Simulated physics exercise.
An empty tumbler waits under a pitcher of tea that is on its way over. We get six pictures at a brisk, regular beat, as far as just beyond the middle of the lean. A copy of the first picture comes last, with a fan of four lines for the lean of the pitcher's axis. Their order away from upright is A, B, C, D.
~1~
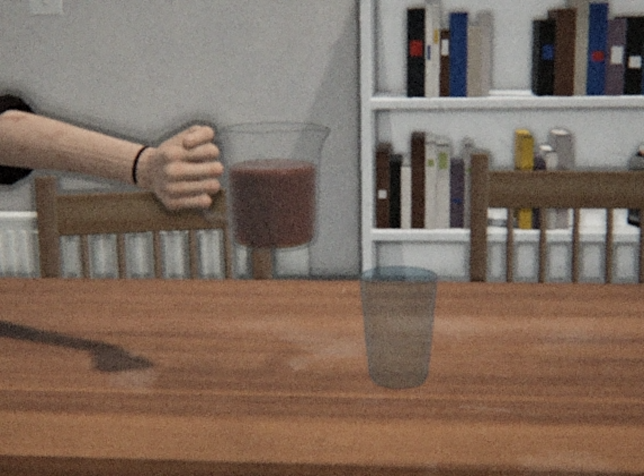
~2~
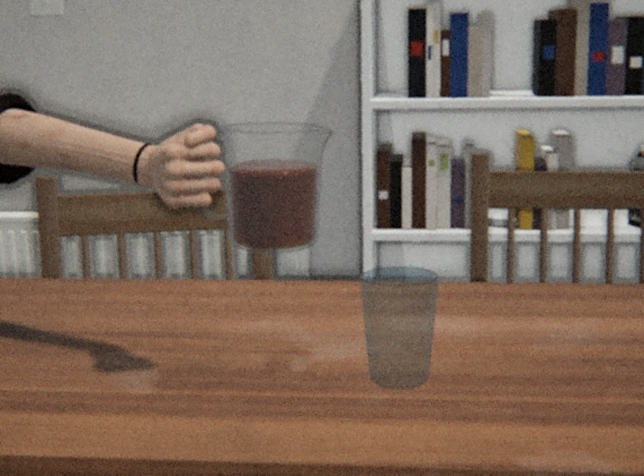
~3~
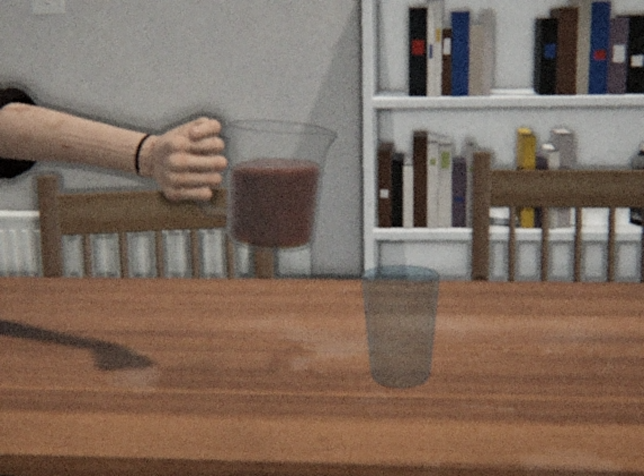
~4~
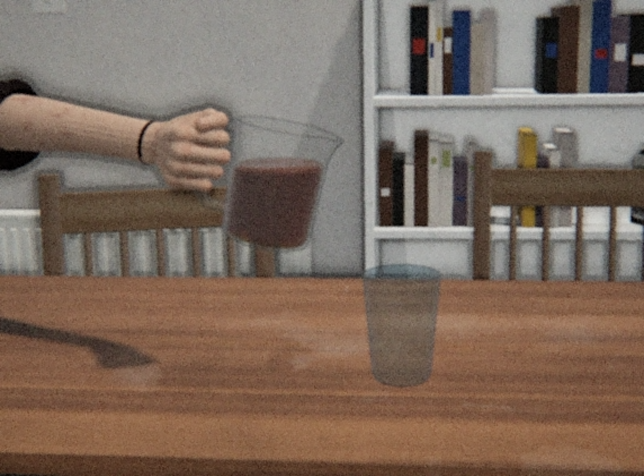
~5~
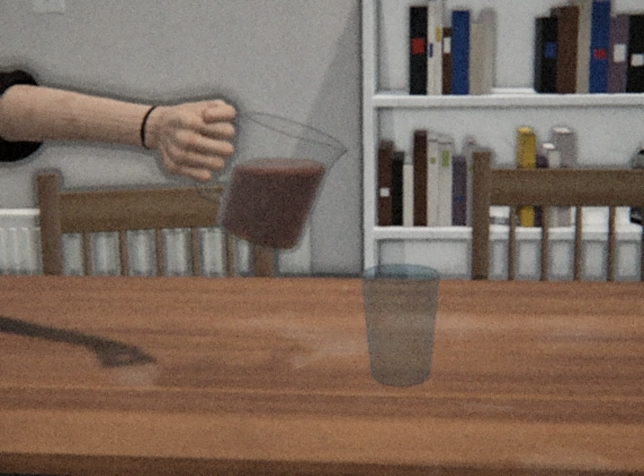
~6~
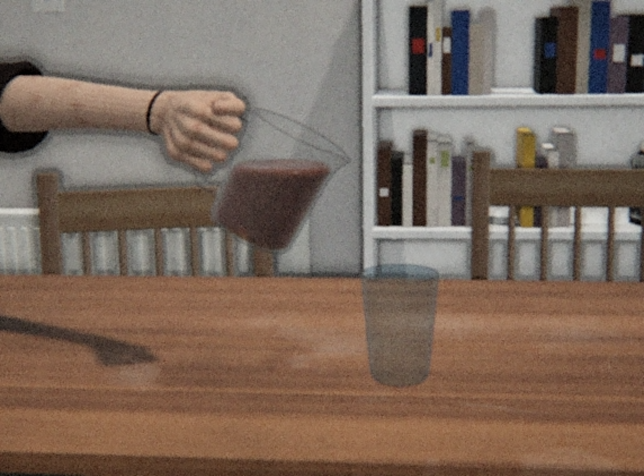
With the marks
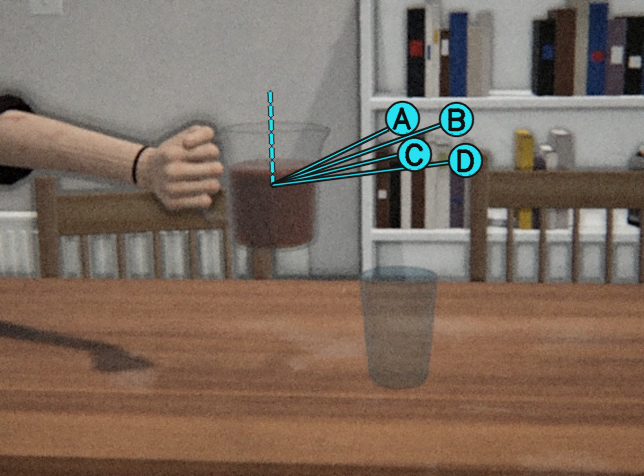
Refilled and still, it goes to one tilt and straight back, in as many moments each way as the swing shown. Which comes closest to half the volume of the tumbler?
The answer is mark A.
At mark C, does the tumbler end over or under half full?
Over.
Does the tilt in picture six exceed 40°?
No.
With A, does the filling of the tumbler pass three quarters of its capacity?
No, it does not.
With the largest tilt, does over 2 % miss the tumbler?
Yes, it does.
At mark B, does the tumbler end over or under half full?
Over half.
In cyan, A at (387, 129); B at (440, 125); C at (397, 155); D at (449, 162).
With A, the tumbler ends with about 50 % of what it can hold.
With B, the tumbler ends with about 68 % of what it can hold.
With C, the tumbler ends with about 81 % of what it can hold; 3 % of the tea is spilt.
With D, the tumbler ends with about 84 % of what it can hold; 12 % of the tea is spilt.
